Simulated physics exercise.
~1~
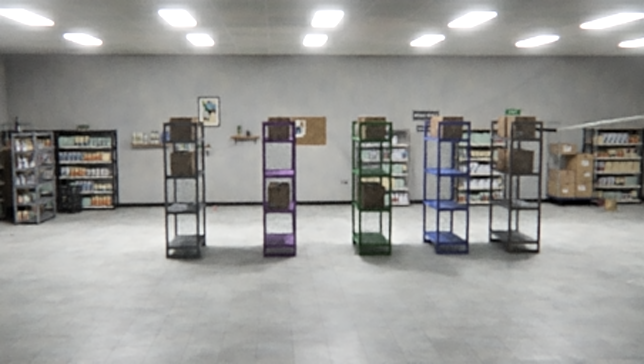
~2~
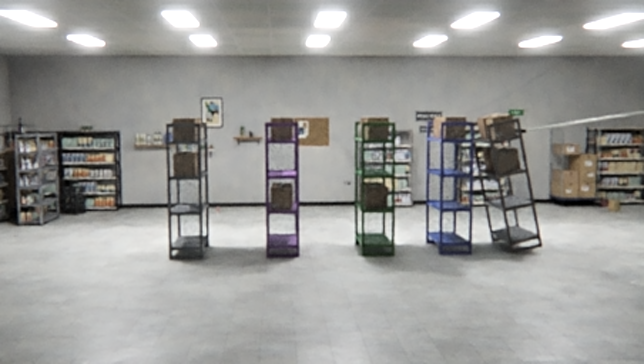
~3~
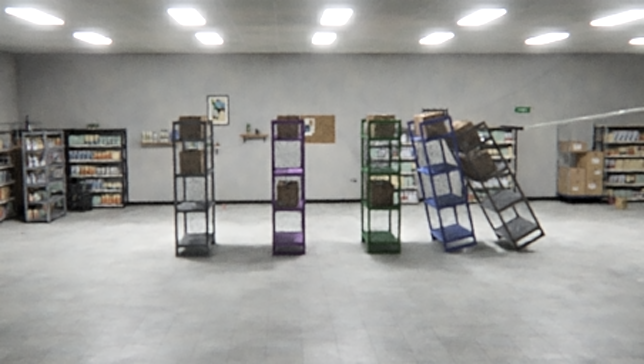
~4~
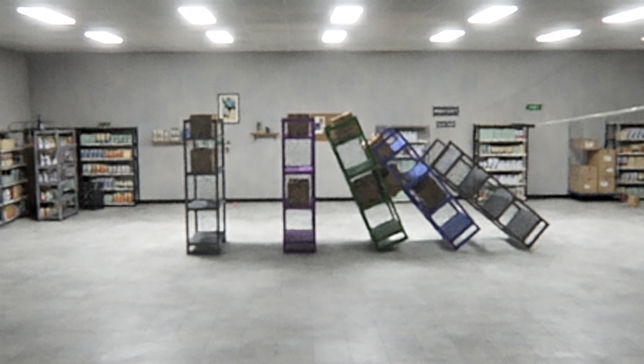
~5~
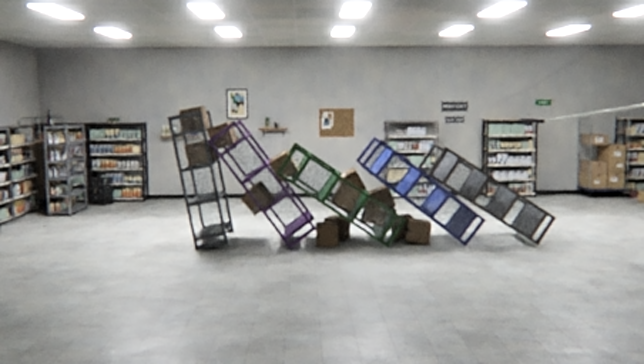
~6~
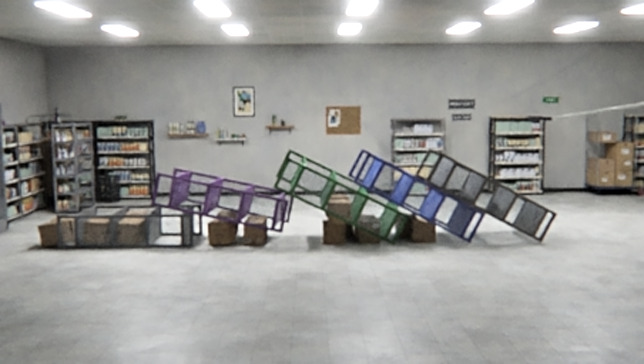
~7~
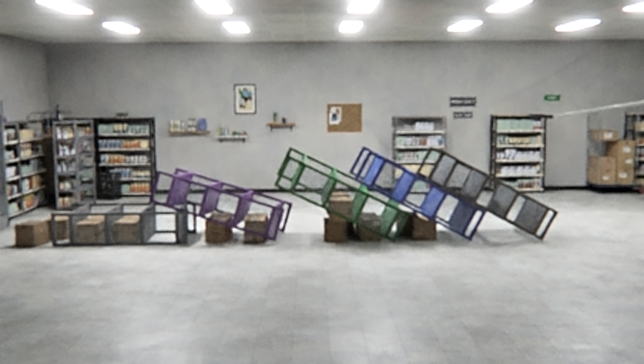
In a grey storeroom with ceiling lights and stocked shelves along the back wall, seen from the front as the view pans slightly left, five tall shelving units stand in a row. From the left they are grey, purple, green, blue and dark grey, each holding brown cartons, and a thin pole reaches in from the right. The rightmost unit tips left into the blue one, which leans into the green. The green topples against the purple, and the purple knocks over the leftmost as cartons spill. The leftmost lies flat, while the others rest slanted among fallen cartons, none left standing.
